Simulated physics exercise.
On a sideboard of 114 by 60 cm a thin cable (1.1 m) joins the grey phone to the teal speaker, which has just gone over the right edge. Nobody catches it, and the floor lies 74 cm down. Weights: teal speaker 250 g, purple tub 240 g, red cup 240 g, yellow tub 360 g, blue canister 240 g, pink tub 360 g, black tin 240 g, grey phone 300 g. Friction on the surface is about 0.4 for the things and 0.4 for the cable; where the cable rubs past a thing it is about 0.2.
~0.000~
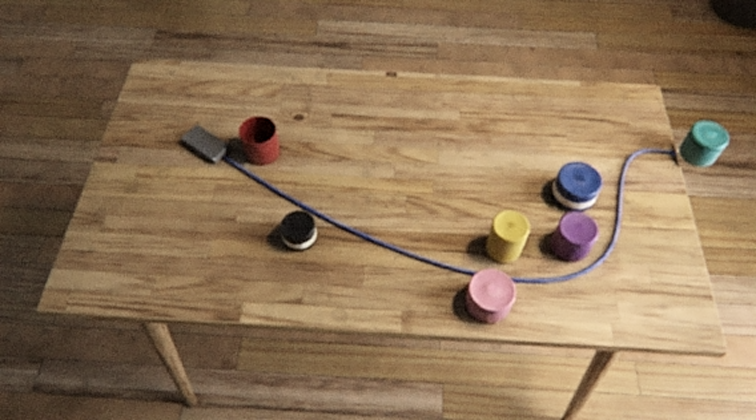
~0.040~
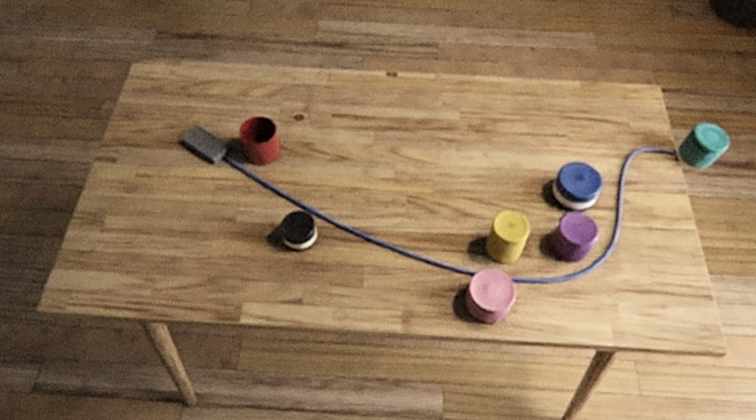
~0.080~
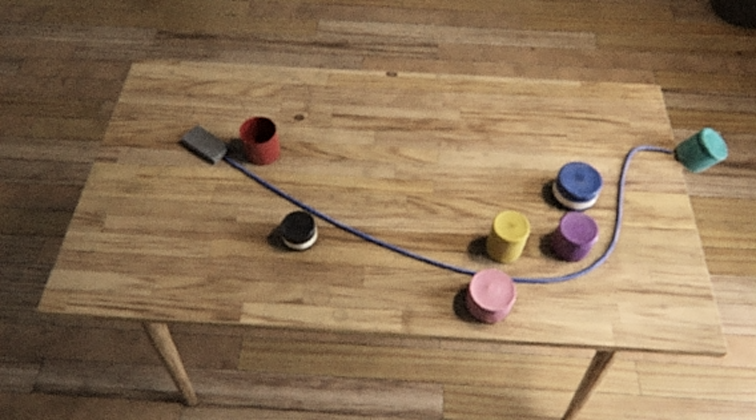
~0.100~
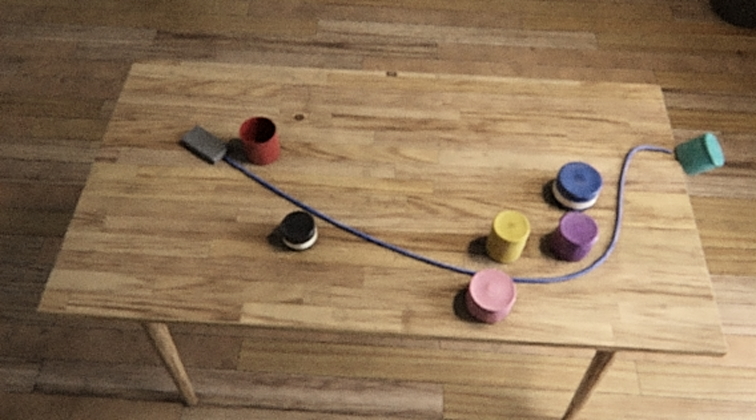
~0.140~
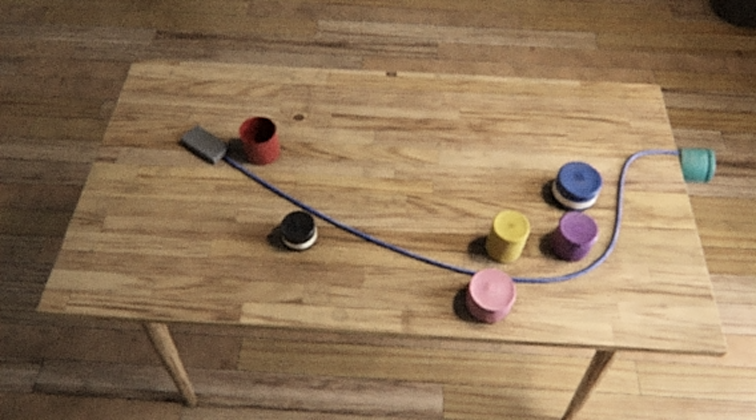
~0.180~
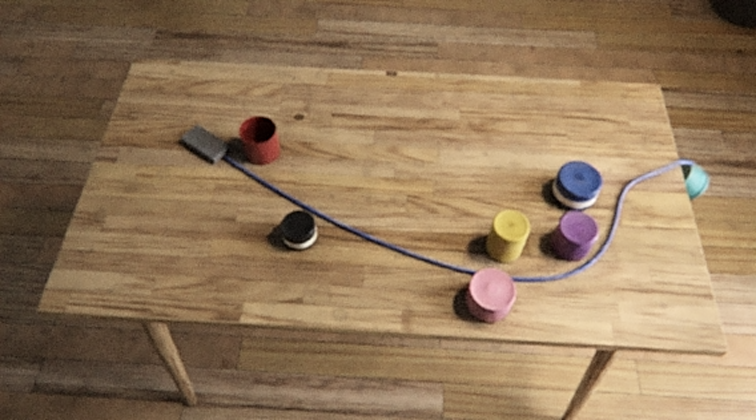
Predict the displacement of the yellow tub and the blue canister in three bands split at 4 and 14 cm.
In order: The yellow tub stays in the low band; the blue canister hardly moves.
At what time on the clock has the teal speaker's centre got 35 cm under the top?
That is: Never.
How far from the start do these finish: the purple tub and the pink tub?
About: Purple tub 2 cm, pink tub 0 cm.
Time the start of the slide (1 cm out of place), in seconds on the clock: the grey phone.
Grey phone 0.30 s.
At 0.4 s, the cable's tail end at (243, 161); teal speaker over the edge, grey phone 4 cm off its start, purple tub 2 cm off its start.
At 0.7 s, the cable's tail end at (243, 161); teal speaker over the edge, grey phone 4 cm off its start, purple tub 2 cm off its start.
At 0.9 s, the cable's tail end at (247, 163); teal speaker over the edge, grey phone 5 cm off its start at (224, 151), purple tub 2 cm off its start at (574, 216).
At 1.2 s, the cable's tail end at (247, 163); teal speaker over the edge, grey phone 5 cm off its start, purple tub 2 cm off its start.
At 2.4 s, the cable's tail end at (248, 163); yellow tub 1 cm off its start at (512, 221), blue canister 0 cm off its start at (581, 177), teal speaker over the edge, grey phone 5 cm off its start at (225, 151).
